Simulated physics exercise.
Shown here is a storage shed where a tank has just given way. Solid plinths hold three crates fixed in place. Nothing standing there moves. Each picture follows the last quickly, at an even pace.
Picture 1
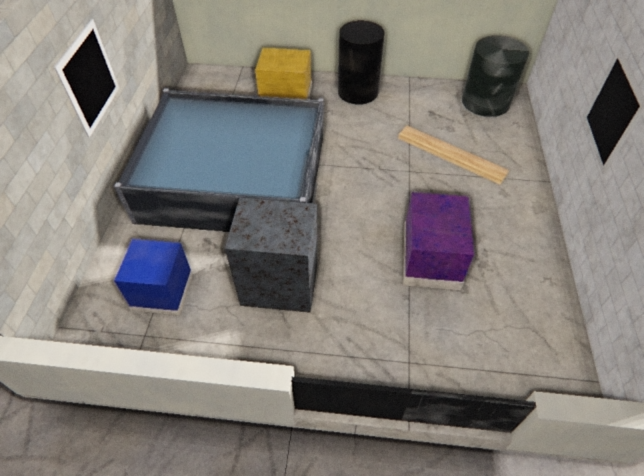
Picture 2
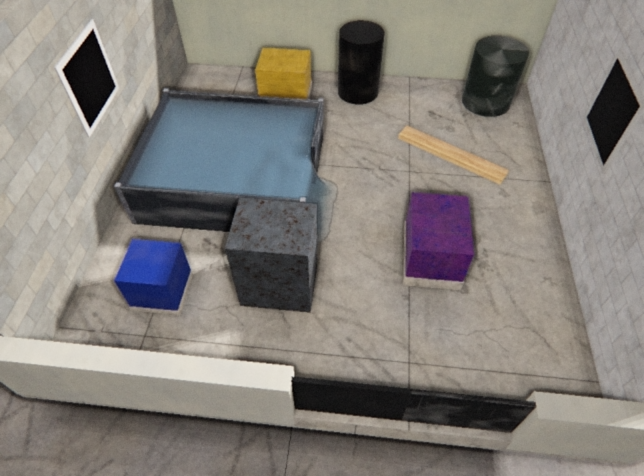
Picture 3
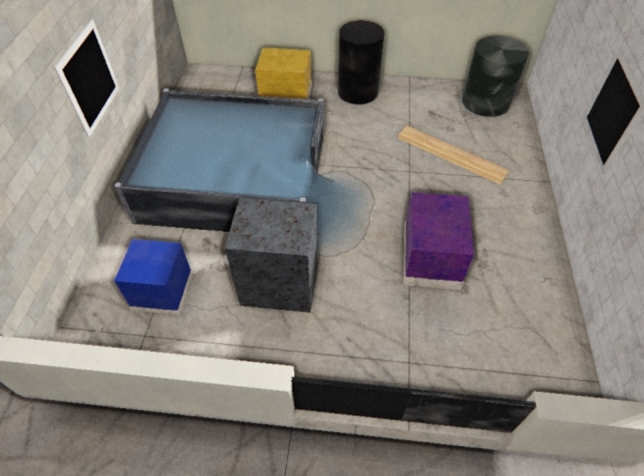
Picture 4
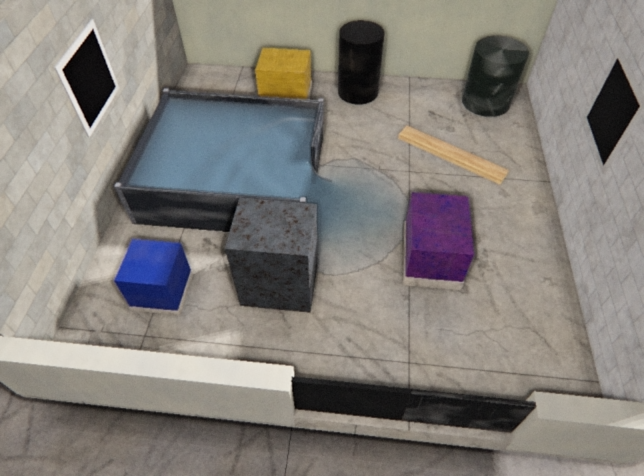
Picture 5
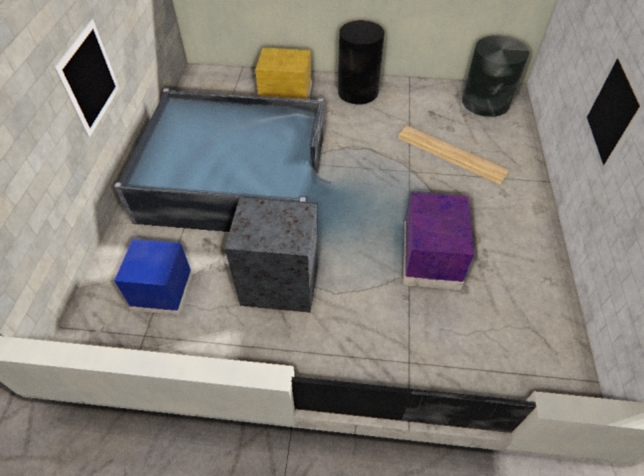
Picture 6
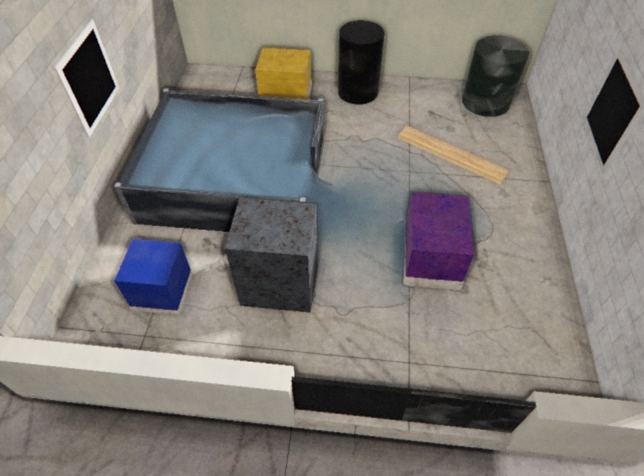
Water pouring from a gap in the right side of an open tank, spreading rightward across the floor and around a purple block.
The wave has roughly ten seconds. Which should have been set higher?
Purple crate: Reached; yellow crate: Spared; blue crate: Reached.
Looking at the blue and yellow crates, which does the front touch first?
The crate marked blue comes first.
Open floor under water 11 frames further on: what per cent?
About 40 per cent.
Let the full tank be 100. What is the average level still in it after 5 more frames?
Estimate: Around 74 per cent.
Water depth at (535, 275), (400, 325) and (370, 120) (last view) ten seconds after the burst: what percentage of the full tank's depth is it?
I'd say around 12 per cent, then 16 per cent, then 10 per cent.
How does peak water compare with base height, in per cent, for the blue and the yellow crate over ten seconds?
180 and 50 per cent, roughly.
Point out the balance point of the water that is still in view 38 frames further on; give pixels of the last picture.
Somewhere around (340, 218) in the last view.
A moment on, water covers 25 % of the floor; the purple crate water round its plinth, the yellow crate not reached, the blue crate not reached.
Next, water covers 40 % of the floor; the purple crate water round its plinth, the yellow crate not reached, the blue crate not reached.
Then, water covers 60 % of the floor; the purple crate water round its plinth, the yellow crate not reached, the blue crate water round its plinth.
Later, water covers 90 % of the floor; the purple crate water round its plinth, the yellow crate water round its plinth, the blue crate water round its plinth.
In the end, water covers 100 % of the floor; the purple crate was topped, the yellow crate stayed above the water, the blue crate was topped.
